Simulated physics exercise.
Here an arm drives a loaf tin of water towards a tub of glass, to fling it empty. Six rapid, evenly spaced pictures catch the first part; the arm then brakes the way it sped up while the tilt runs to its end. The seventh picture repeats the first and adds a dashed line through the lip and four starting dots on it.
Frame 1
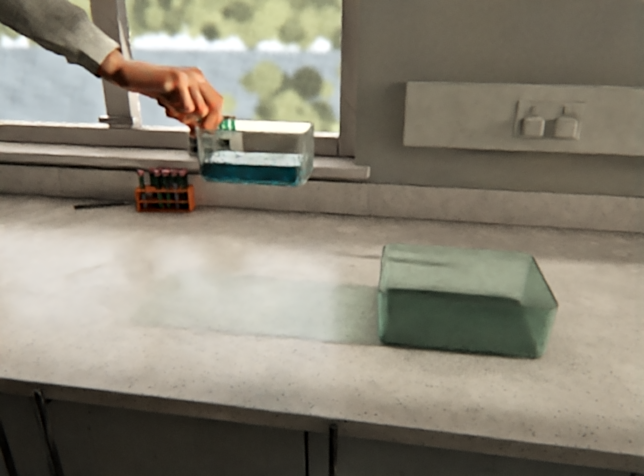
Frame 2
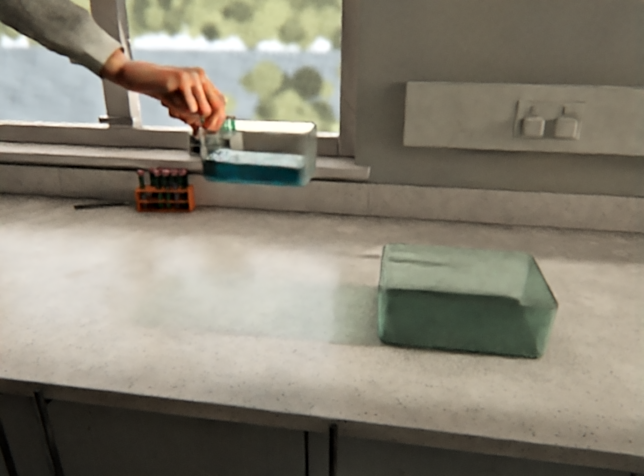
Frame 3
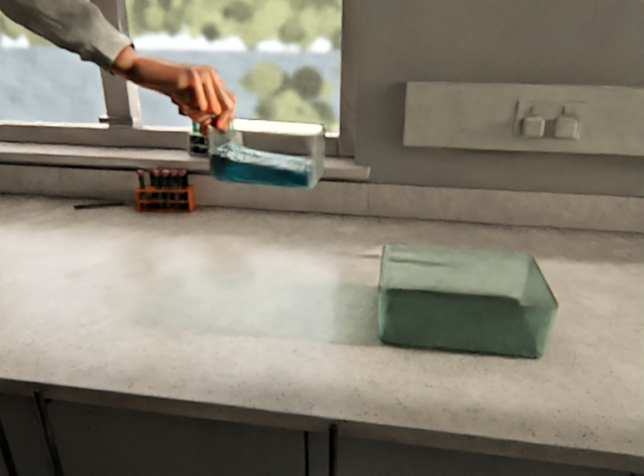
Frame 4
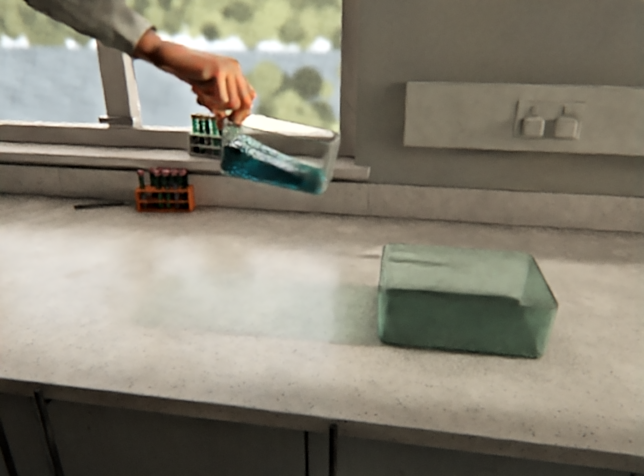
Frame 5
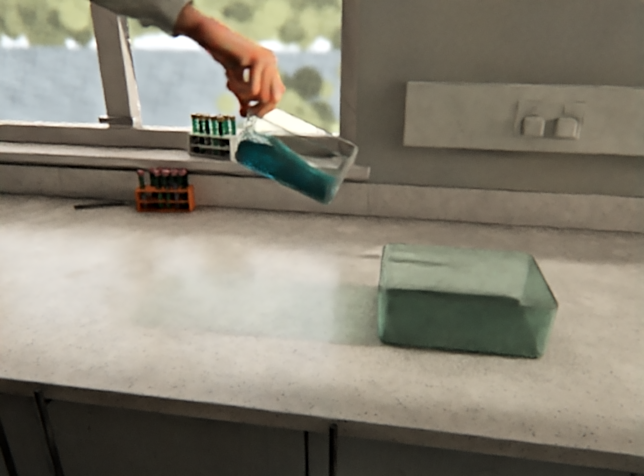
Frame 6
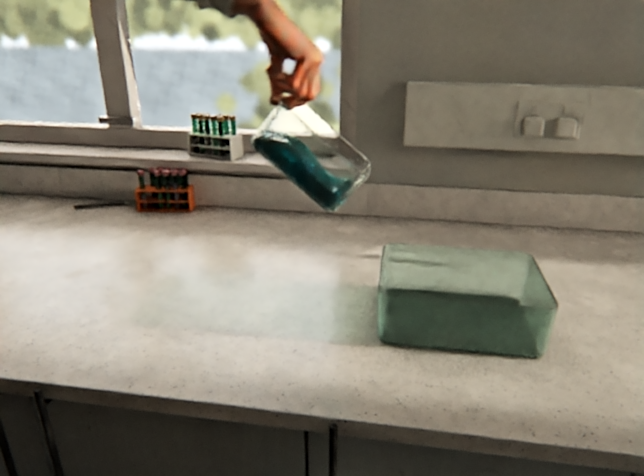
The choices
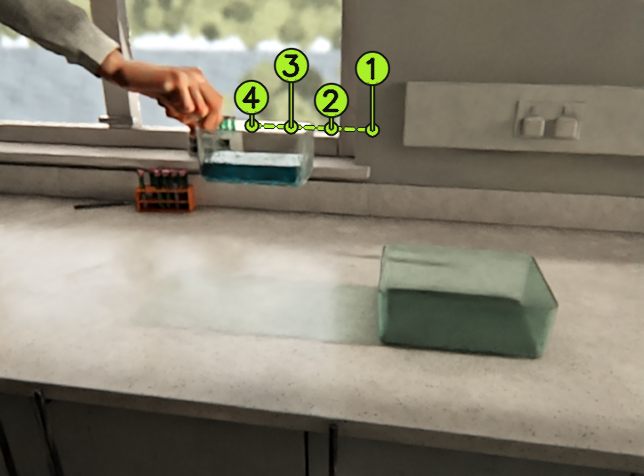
A hand moves a clear container of blue liquid right above a counter, tilting it steeply.
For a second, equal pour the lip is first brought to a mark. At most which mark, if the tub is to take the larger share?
The limit is 4.
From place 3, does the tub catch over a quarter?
Yes, it does.
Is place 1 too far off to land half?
No.
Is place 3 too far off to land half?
No, not at all.
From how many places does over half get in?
All of them.
On the marked copy, 1 at (372, 130); 2 at (331, 128); 3 at (291, 127); 4 at (251, 125).
Choosing 1, about 79 % lands in the tub, 3 % falls short and 19 % goes beside or beyond.
Choosing 2, about 89 % lands in the tub, 6 % falls short and 5 % goes beside or beyond.
Choosing 3, about 62 % lands in the tub, 21 % falls short and 16 % goes beside or beyond.
Choosing 4, about 65 % lands in the tub, 24 % falls short and 10 % goes beside or beyond.
